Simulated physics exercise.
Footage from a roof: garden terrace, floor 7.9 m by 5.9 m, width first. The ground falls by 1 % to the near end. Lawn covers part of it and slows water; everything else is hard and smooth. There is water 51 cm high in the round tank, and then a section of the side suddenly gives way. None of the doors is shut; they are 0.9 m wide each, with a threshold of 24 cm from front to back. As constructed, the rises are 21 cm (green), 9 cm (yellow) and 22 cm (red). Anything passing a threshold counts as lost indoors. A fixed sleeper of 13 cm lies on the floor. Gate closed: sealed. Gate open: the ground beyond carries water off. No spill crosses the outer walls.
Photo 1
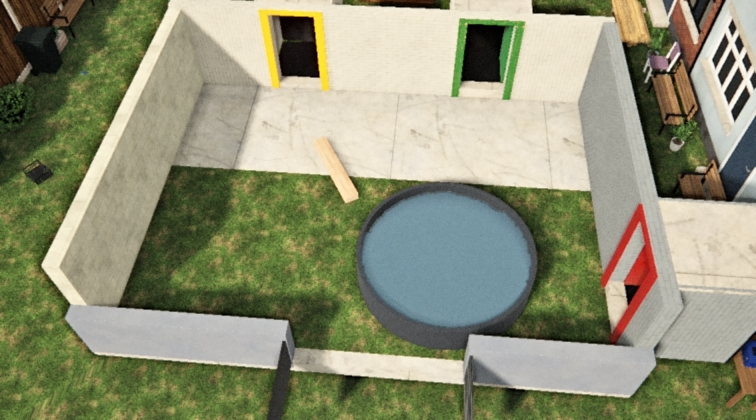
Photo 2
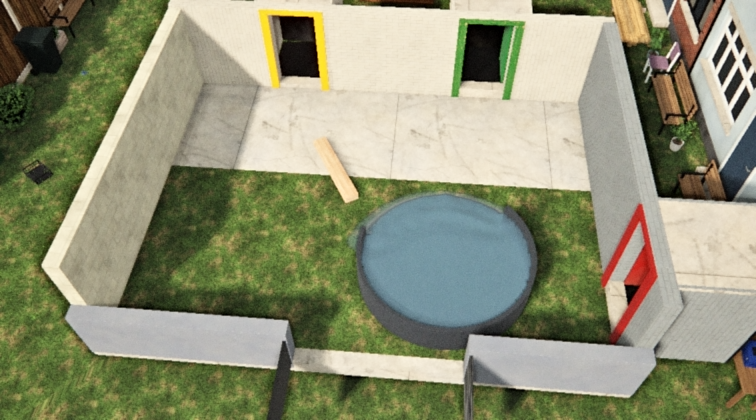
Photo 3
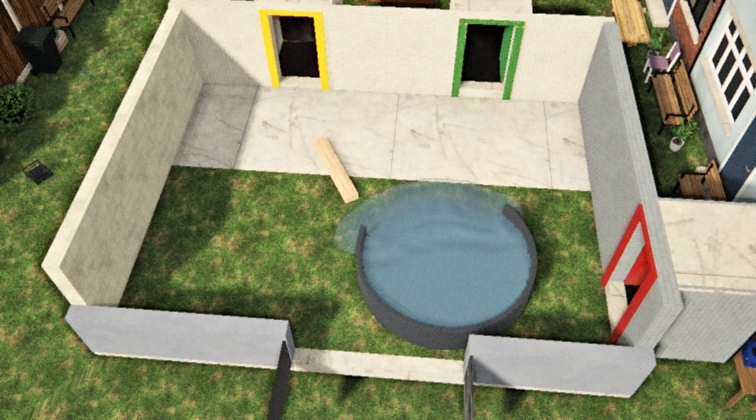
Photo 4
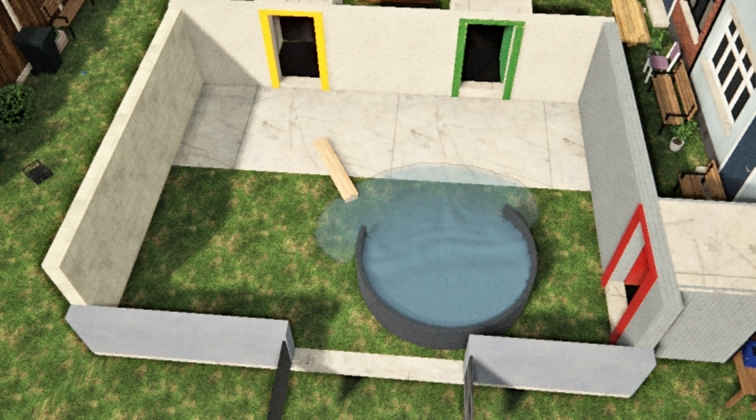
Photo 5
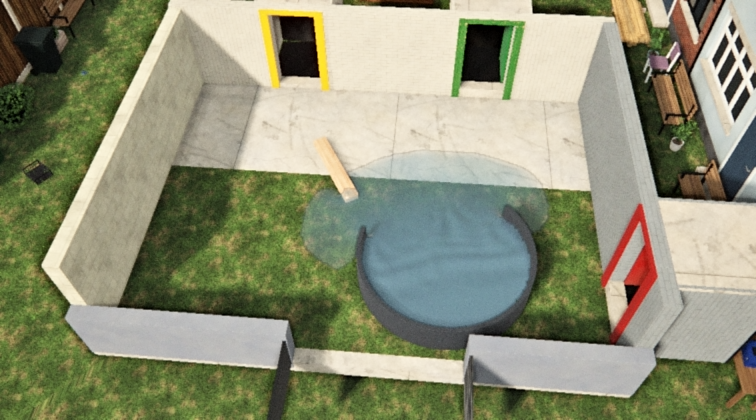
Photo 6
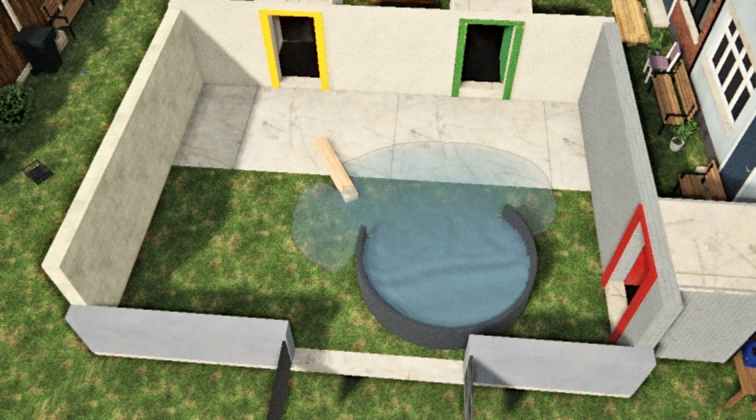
Water sits still in a round, dark-walled tank on the lawn of a walled garden terrace with yellow, green and red doorways. The tank's far side opens, and water pours out over the grass, spreading left, right and back past the wooden plank's near end onto the pale paving.
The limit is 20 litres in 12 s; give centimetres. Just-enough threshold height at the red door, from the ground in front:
7.5 cm, roughly.
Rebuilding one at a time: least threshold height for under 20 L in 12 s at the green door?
About 15 cm at green.
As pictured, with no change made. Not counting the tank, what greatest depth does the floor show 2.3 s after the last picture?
24 cm.
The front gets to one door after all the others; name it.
It is the red one.
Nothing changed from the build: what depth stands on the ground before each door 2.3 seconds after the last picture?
In cm: Green 20, yellow 12, red 0.
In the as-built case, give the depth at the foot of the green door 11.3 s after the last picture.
About 3.0 cm.
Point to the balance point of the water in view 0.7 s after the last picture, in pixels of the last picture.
Look at about (434, 233) in the last view.
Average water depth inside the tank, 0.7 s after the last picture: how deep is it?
Around 32 centimetres.
Then, 0.7 s after the last picture water covers 40 % of the floor, deepest (21 cm) near (355, 204); it has not reached the red door.
Then, 2.3 s after the last picture water covers 65 % of the floor, deepest (24 cm) near (388, 96); it has not reached the red door.
Then, 11.3 s after the last picture water covers 95 % of the floor, deepest (14 cm) near (583, 370); 12 cm at the red door, 0 litres in over its 22 cm threshold.
At the red door as built, the water peaked near 13 cm, 10.7 s after the last picture.
Run again over the same 12 s with other heights there, 32 litres in over 6.5 cm, 12 litres over 8.5 cm. The limit of 20 litres is kept from about 7.5 cm up.
